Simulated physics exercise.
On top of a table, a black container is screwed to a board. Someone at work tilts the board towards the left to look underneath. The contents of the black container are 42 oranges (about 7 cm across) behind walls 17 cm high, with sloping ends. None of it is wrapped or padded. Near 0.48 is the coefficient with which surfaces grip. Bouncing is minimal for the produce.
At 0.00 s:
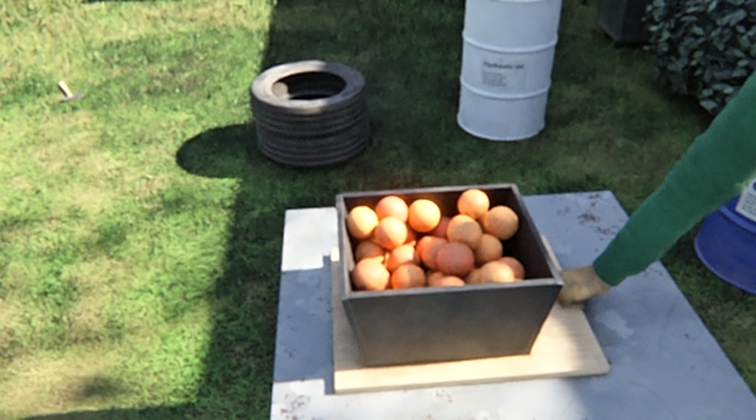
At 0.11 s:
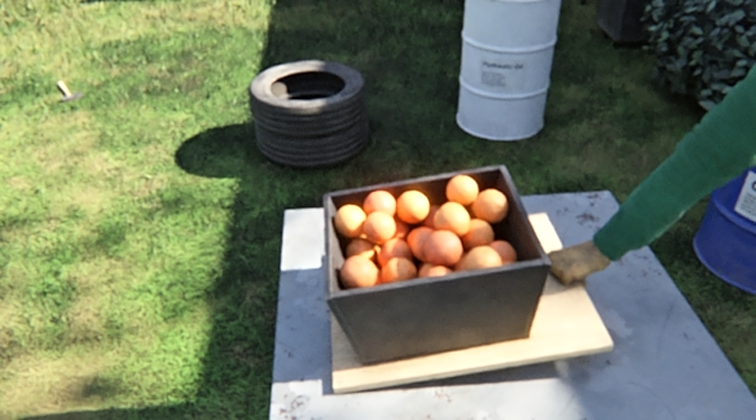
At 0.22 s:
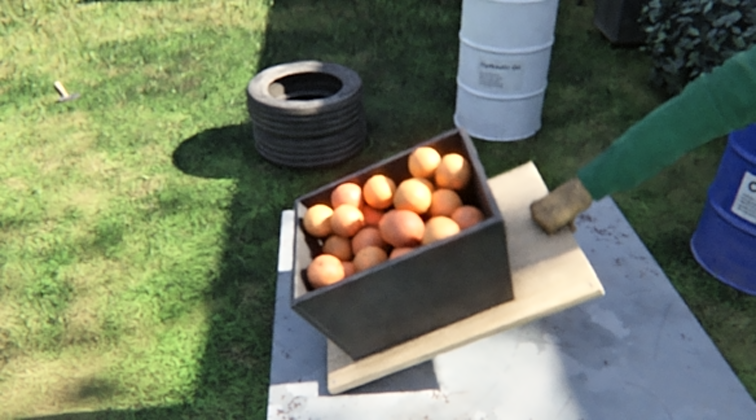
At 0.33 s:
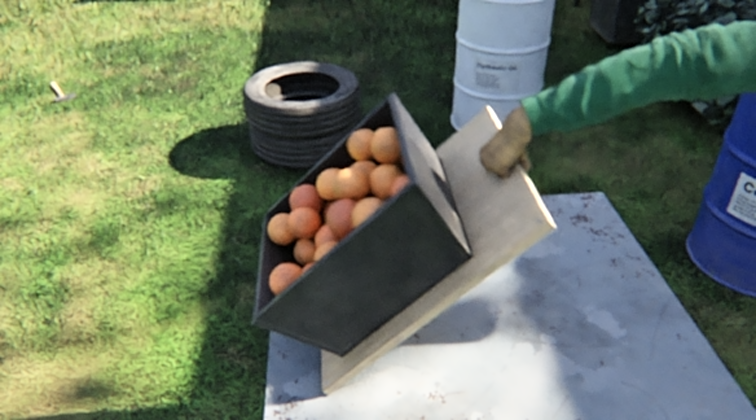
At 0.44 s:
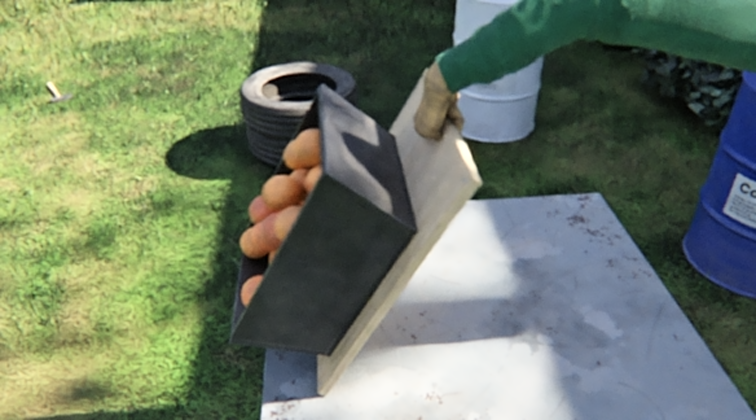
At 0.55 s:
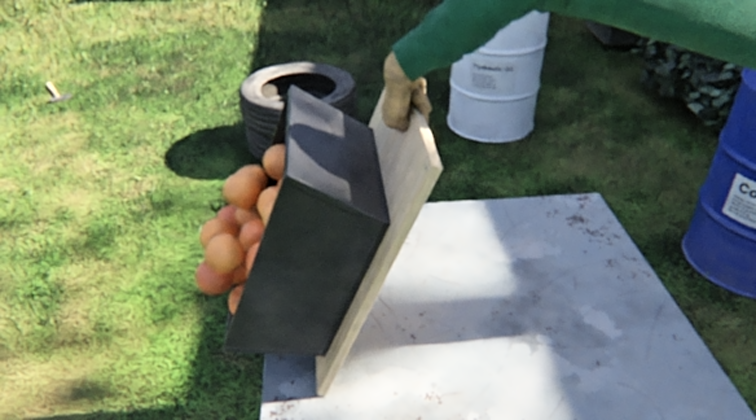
A gloved hand in a green sleeve lifted the right side of a board, tilting it steeply to the left along with the black box on it, and several oranges came out over the box's edge.
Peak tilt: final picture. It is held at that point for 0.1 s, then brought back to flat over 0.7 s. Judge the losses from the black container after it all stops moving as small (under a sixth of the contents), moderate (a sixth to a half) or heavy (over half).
The losses are moderate.
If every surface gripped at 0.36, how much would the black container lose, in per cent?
Black container 40 per cent.
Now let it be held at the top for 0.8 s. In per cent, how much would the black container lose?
Black container 50%.
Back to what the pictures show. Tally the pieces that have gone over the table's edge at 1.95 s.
The number is close to 16.
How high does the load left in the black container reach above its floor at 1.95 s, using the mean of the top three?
That is close to 16 centimetres.
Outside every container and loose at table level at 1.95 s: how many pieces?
Roughly 0 of them.
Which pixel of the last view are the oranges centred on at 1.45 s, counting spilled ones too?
Close to (364, 293).
After 0.77 s, tilt 63°; black container 30 in, 12 out.
After 1.05 s, tilt 27°; black container 25 in, 17 out.
After 1.45 s, tilt 0°; black container 25 in, 17 out.
When it is over (at 1.95 s), black container 25 in, 17 out. Asked share, 17 of 42, 40 per cent.
